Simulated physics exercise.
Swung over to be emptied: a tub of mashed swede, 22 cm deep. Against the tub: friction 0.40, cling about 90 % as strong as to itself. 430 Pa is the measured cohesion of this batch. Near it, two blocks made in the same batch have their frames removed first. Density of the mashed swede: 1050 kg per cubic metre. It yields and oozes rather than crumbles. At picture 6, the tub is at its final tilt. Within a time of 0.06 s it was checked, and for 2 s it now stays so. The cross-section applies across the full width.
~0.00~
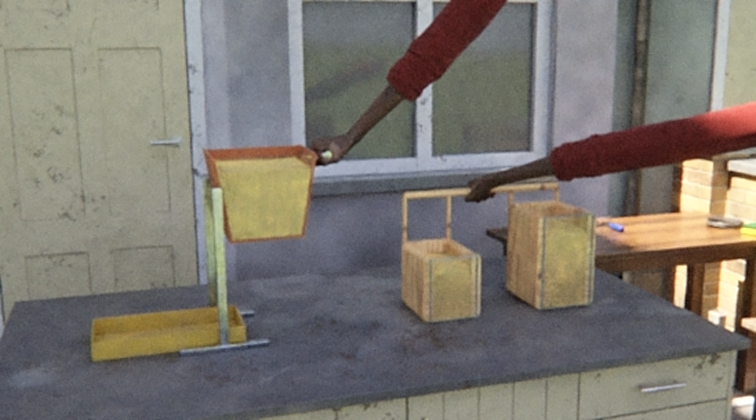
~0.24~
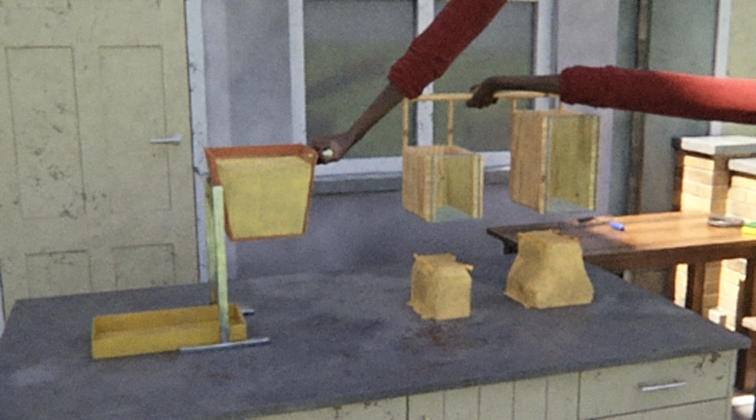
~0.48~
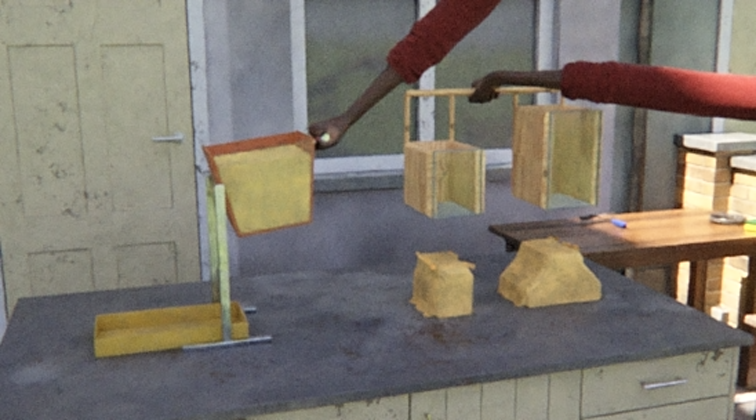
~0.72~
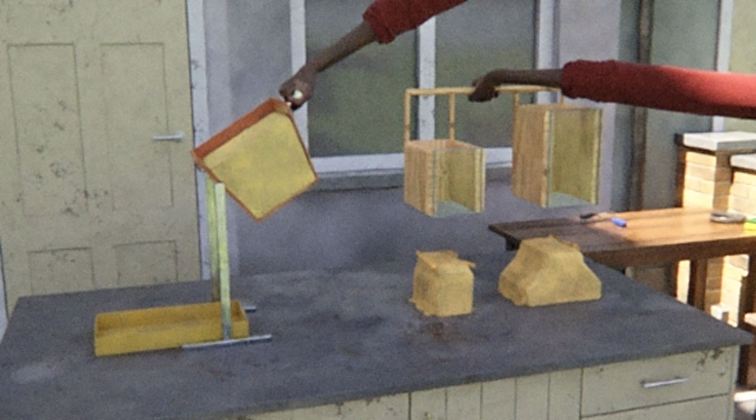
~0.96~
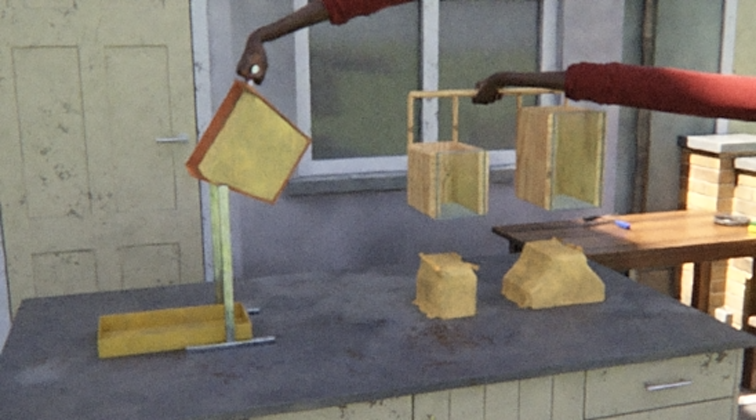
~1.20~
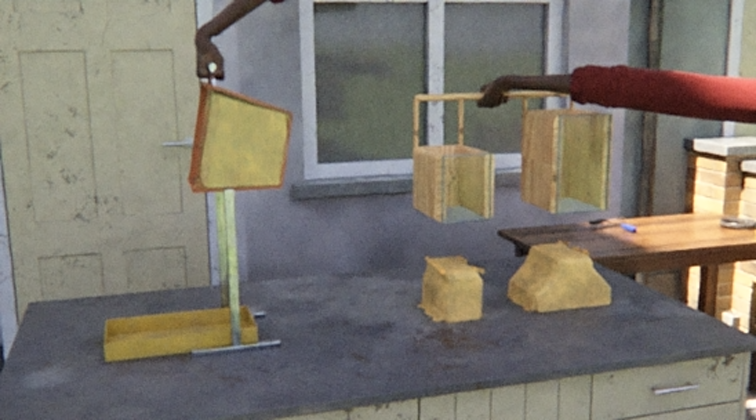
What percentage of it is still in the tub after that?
About 68 %.
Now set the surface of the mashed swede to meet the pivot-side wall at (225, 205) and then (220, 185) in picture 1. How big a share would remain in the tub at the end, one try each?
First try around 100 %, second try around 100 %.
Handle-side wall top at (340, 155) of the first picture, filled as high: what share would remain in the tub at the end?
About 45 per cent.
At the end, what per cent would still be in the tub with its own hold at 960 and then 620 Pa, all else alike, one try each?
It'd be some 100 percent the first time and some 100 percent the second.
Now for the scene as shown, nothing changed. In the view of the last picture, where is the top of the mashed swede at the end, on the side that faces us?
Peak location: Approx. (243, 133).
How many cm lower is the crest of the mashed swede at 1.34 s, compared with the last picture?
About 3 cm.
After 1.34 s, the tub is at 79 degrees and holds 100 %.
After 1.51 s, the tub is at 79 degrees and holds 93 %.
After 1.68 s, the tub is at 79 degrees and holds 81 %.
After 1.85 s, the tub is at 79 degrees and holds 72 %.
After 3.20 s, at the end, the tub is at 79 degrees and holds 68 %.
